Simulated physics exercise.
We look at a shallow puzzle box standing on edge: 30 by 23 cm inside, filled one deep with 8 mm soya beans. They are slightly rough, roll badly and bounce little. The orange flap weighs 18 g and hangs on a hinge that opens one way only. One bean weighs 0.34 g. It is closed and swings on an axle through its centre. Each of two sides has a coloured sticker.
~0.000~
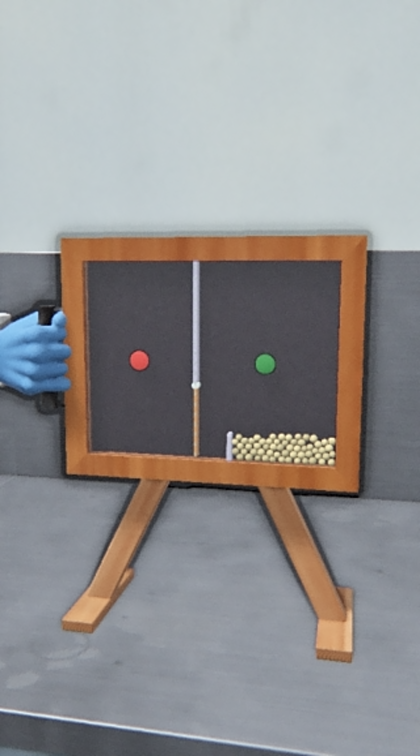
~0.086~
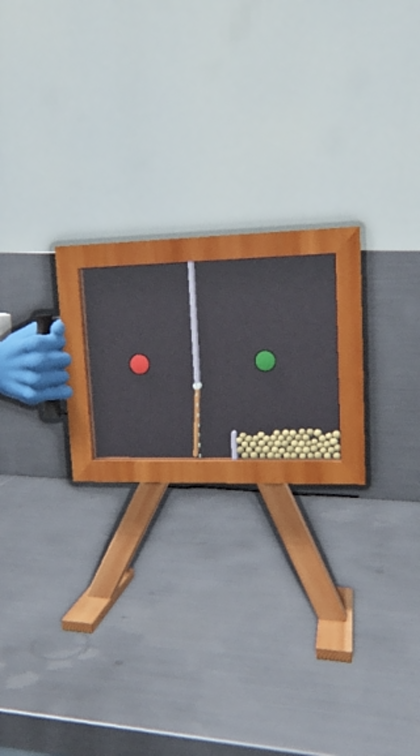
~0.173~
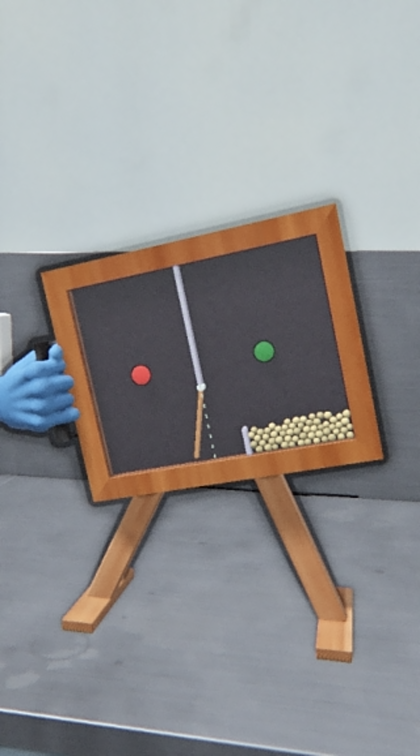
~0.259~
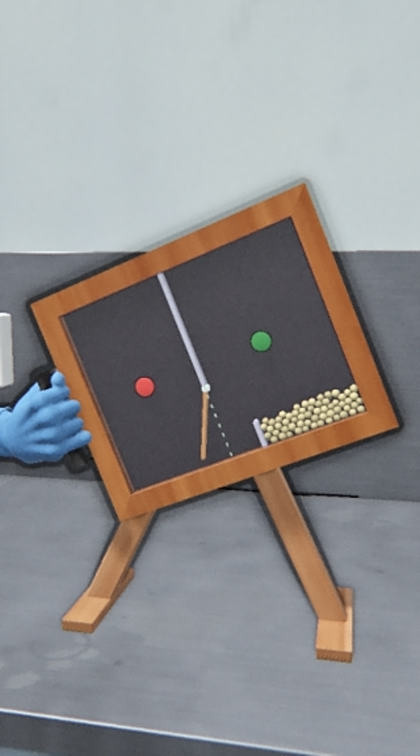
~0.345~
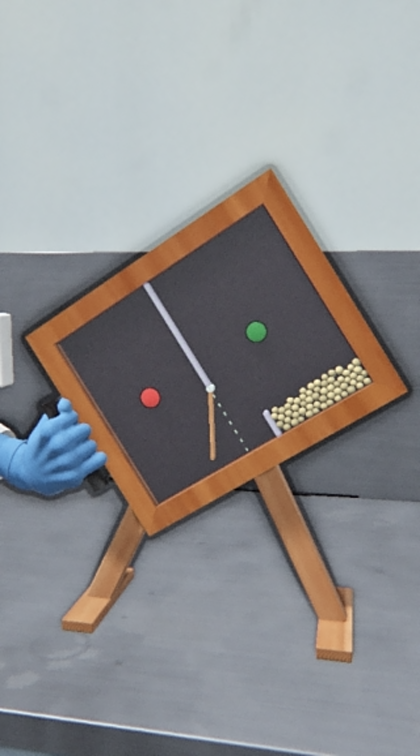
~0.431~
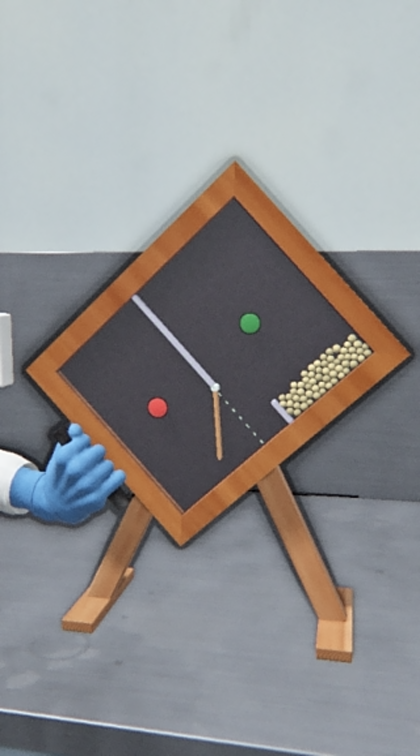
A wooden-framed box on a stand was turned steadily anticlockwise by a blue-gloved hand at its left, while the pale beads stayed heaped behind a short wall and a thin orange flap hung nearly straight down.
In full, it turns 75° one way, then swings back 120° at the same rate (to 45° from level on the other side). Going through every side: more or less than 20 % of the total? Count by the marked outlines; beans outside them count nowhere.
Red: More; green: More than 20 %.
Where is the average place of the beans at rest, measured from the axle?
About 6 cm left and 8 cm below.
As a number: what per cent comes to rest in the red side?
About 55 per cent.
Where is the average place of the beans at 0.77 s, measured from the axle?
About 10 cm right and 2 cm above.
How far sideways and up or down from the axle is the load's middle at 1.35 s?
About 1 cm left and 11 cm below.
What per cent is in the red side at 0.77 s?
Roughly 15 per cent.
By 0.77 s, it stands 75° anticlockwise; the beans' middle is 10 cm right of and 2 cm above the centre; red 15 %, green 85 %; orange flap open 50°.
By 1.35 s, it stands 14° anticlockwise; the beans' middle is 1 cm left of and 11 cm below the centre; red 60 %, green 40 %; orange flap open 9°.
By 1.92 s, it stands 45° clockwise; the beans' middle is 7 cm left of and 8 cm below the centre; red 55 %, green 45 %; orange flap shut.
At rest by 2.4 s, it stands 45° clockwise; red 55 %, green 45 %; orange flap shut.
